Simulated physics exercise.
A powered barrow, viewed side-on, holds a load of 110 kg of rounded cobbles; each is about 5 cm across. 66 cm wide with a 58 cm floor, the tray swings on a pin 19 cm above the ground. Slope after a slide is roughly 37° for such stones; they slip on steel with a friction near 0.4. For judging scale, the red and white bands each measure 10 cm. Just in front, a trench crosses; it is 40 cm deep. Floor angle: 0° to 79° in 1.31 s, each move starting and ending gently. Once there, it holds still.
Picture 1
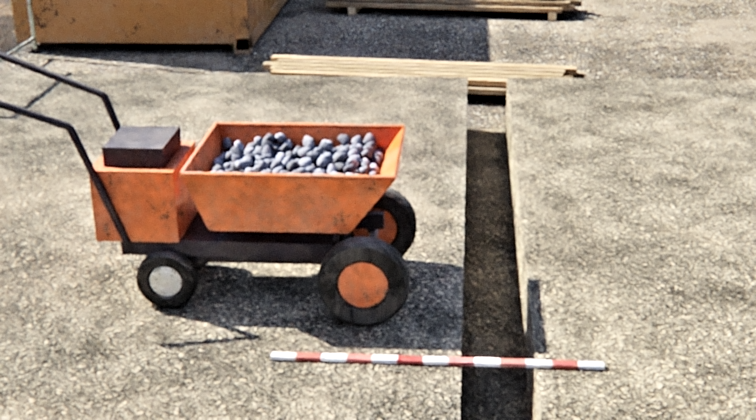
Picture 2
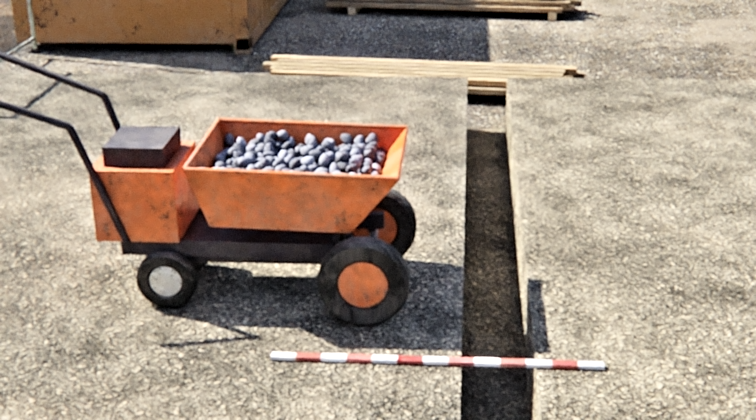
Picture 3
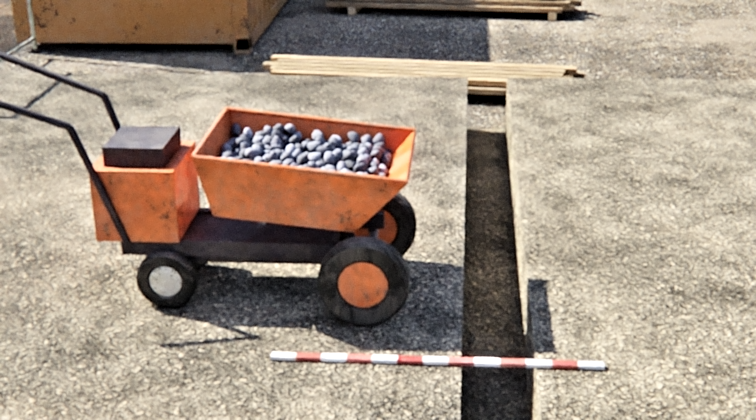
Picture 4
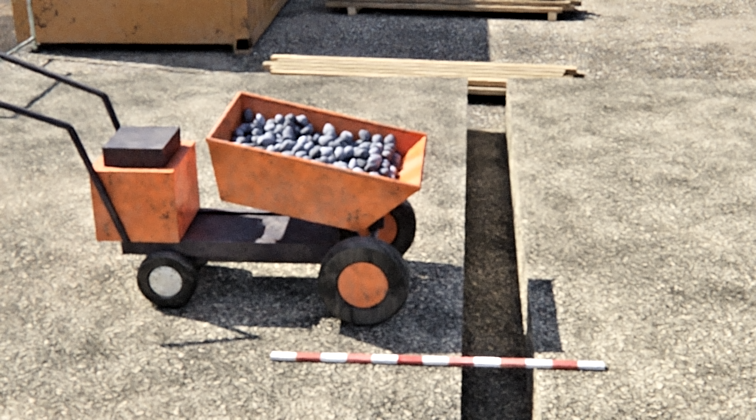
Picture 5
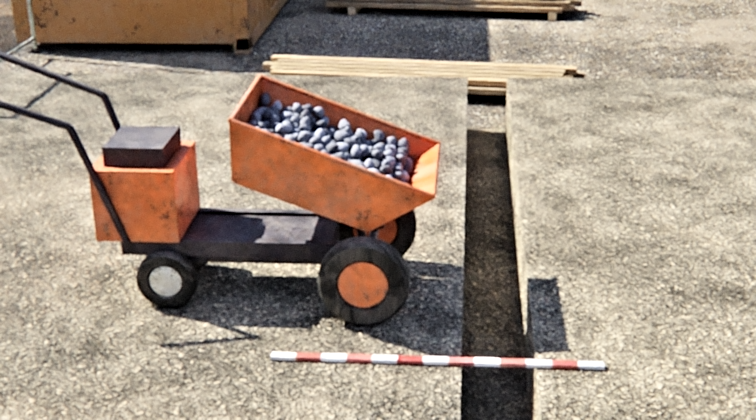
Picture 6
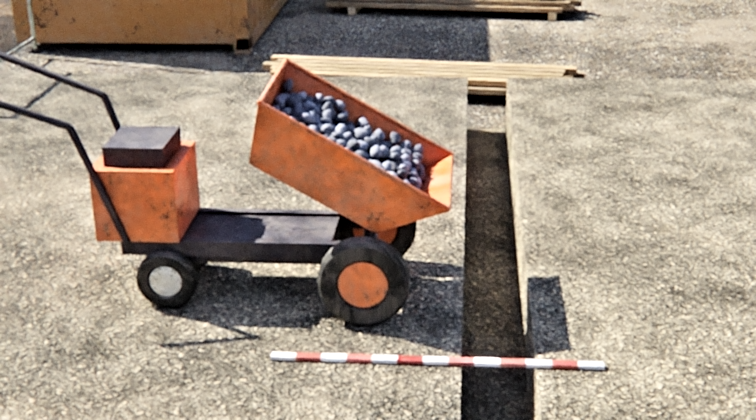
On sunlit gravelly ground, an orange powered barrow steadily tilting its tray of rounded grey stones toward a narrow trench at right.
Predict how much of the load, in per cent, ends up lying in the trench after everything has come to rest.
Roughly 61 per cent of it.
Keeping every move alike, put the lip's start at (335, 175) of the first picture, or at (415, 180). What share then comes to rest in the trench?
Around 90% for the first place and 40% for the second.
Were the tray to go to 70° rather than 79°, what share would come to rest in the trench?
I'd expect around 60 in a hundred.
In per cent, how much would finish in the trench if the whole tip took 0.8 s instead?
Close to 50 percent, then.
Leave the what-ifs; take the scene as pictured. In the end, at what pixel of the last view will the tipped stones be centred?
Roughly at (518, 346).
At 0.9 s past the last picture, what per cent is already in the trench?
By that point it's something like 35 in a hundred.
Then, 0.4 s after the last picture the floor is at 66°, 100 % in the tray; the foremost stones are at (490, 236).
Then, 0.9 s after the last picture the floor is at 79°, 36 % in the tray, 35 % in the trench, 29 % past the trench; the foremost stones are at (618, 292).
Then, 1.2 s after the last picture the floor is at 79°, 7 % in the tray, 53 % in the trench, 40 % past the trench; the foremost stones are at (720, 287).
Then, 3.2 s after the last picture the floor is at 79°, 0 % in the tray, 61 % in the trench, 39 % past the trench; the foremost stones are past the picture's edge.
